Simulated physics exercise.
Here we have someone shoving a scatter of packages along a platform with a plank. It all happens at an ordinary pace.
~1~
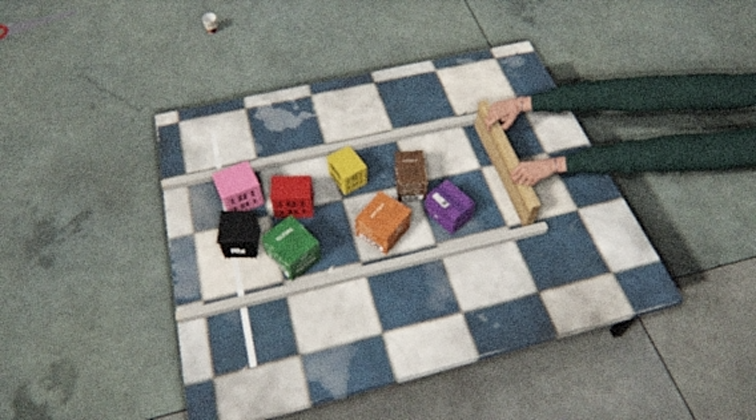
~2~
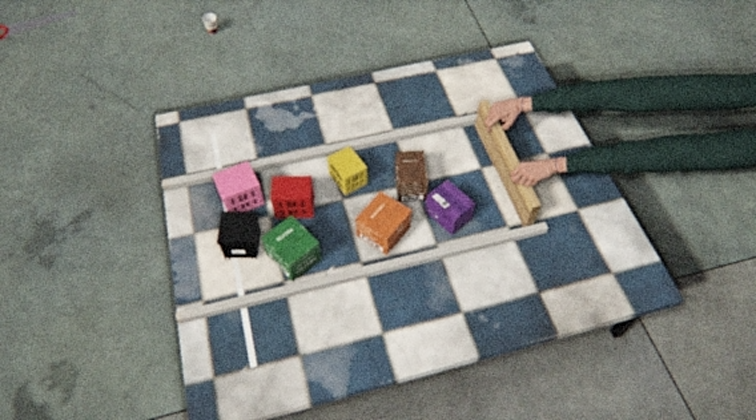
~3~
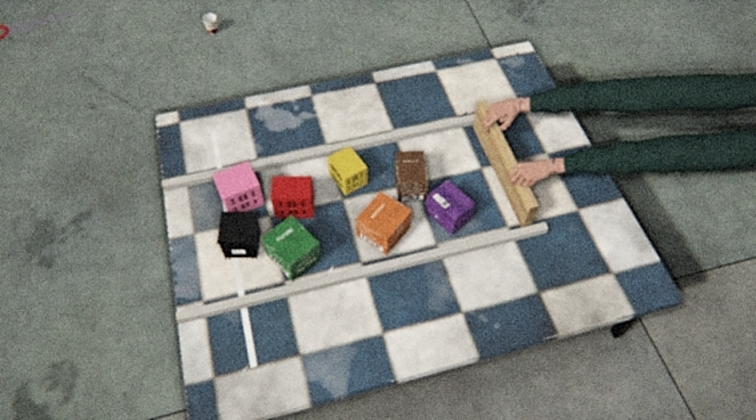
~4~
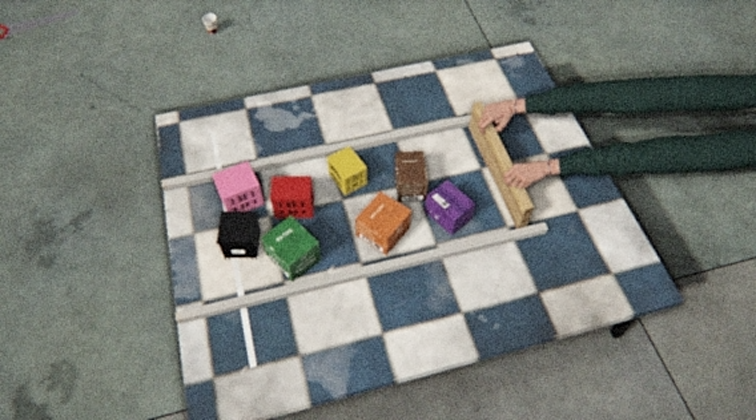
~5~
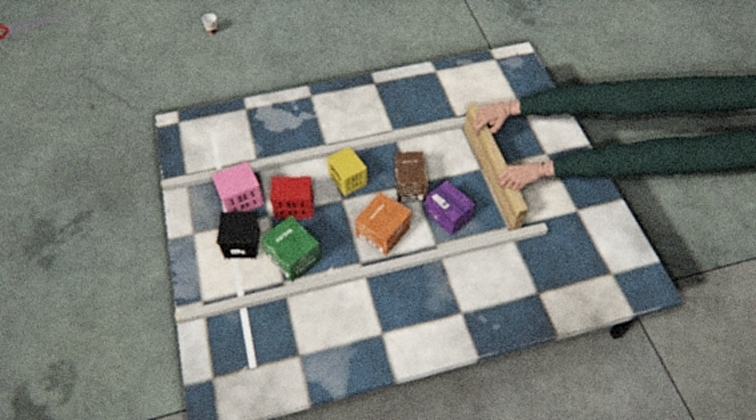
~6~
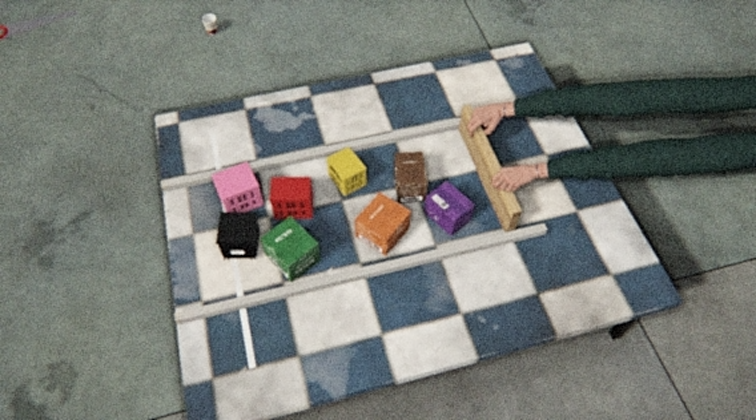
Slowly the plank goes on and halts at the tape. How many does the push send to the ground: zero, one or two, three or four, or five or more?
Outcome: The number that fall off is one or two.
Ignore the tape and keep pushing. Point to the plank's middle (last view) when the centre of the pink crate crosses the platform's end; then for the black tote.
At (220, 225) for the pink crate; at (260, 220) for the black tote.
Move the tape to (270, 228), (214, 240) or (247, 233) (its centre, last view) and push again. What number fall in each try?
It would be 0, 5 and 2.
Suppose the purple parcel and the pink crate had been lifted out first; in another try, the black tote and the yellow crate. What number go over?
1 in the first case, 1 in the second.
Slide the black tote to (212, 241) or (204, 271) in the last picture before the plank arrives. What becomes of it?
Place by place, it comes down; goes over.
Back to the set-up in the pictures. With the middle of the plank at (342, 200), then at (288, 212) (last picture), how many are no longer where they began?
At the one place 7, at the other 8.
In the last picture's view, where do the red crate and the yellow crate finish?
The red crate at (175, 230), the yellow crate at (204, 186).
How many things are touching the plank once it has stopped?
That makes 3.
Early on, none off yet; black tote at rest near (239, 236); pink crate at rest near (238, 190); green box at rest near (291, 250).
A while later, none off yet; black tote travelled a little near (220, 235); pink crate travelled a little near (226, 192); green box travelled about its own width near (238, 270).
Finally, the number that fall off is one or two; lost, green box and black tote.
